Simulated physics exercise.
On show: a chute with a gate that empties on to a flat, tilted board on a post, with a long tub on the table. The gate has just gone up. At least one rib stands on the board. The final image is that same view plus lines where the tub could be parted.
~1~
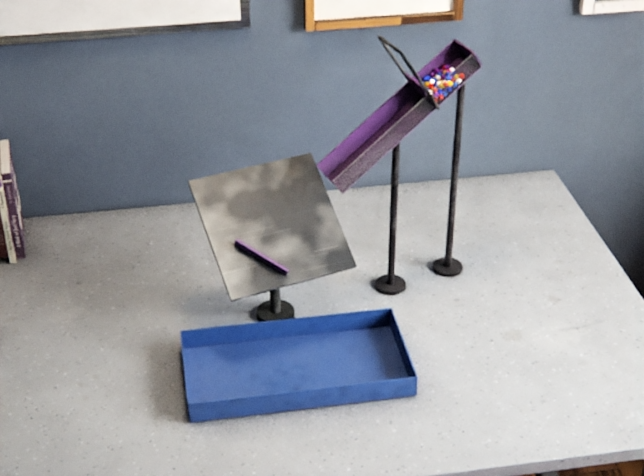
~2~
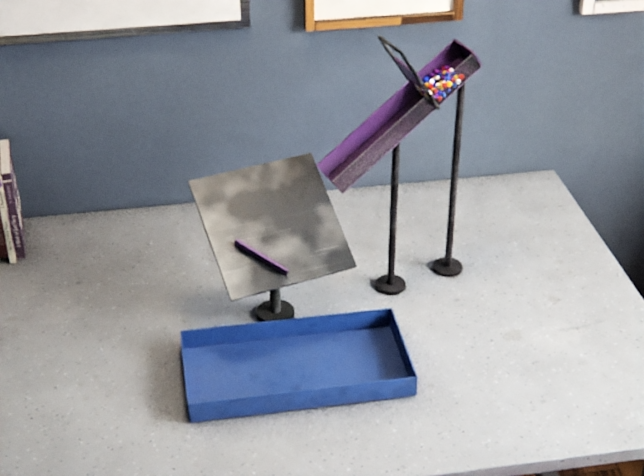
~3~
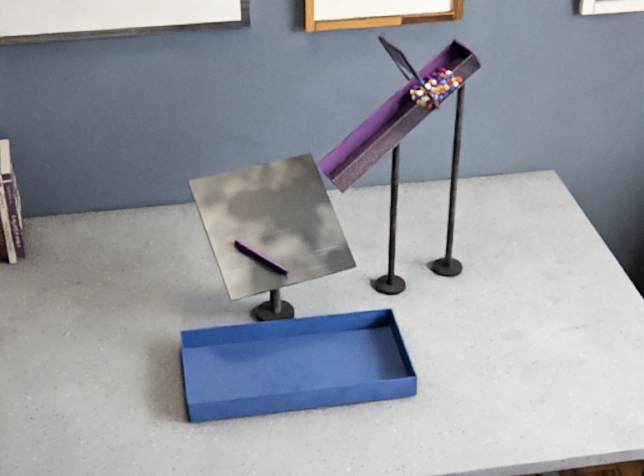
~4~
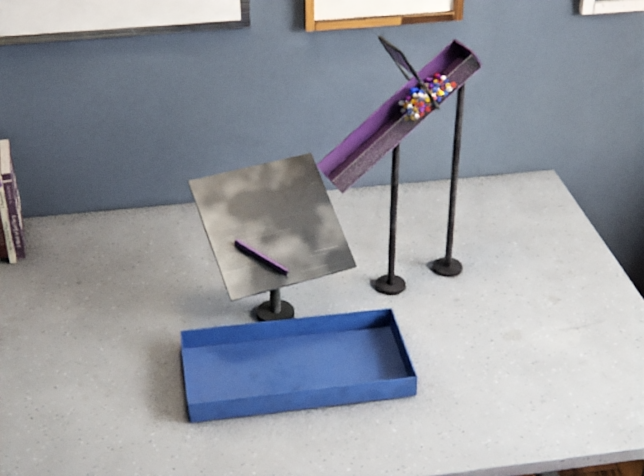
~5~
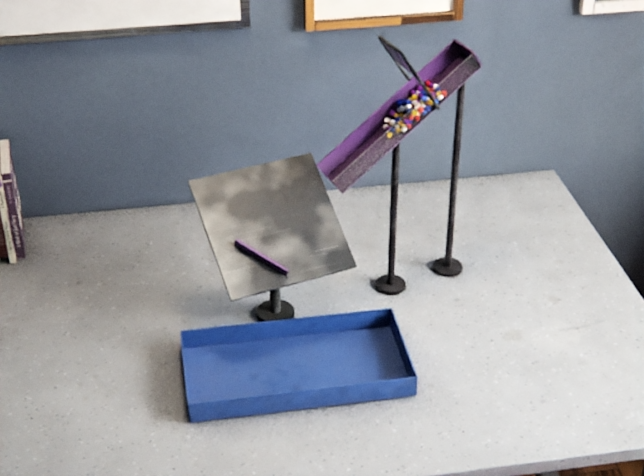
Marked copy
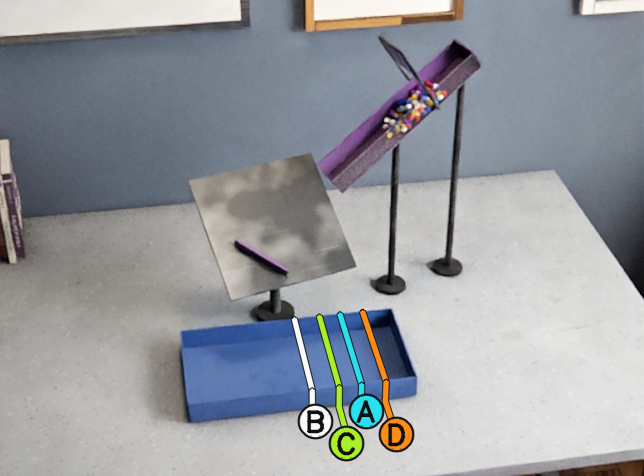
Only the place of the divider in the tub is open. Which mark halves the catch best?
Go for C.
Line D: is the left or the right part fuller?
Left.
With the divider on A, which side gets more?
More lands on the left.
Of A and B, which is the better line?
Here it is line B.
On the marked copy, line A crosses the front rim at (361, 383); line B crosses the front rim at (312, 389); line C crosses the front rim at (339, 386); line D crosses the front rim at (385, 381).
With A, of what is caught, almost all on the left of the divider, about a tenth on the right.
With B, of what is caught, roughly a quarter on the left of the divider, the larger part on the right.
With C, of what is caught, roughly half on the left of the divider, roughly half on the right.
With D, of what is caught, the larger part on the left of the divider, about a tenth on the right.
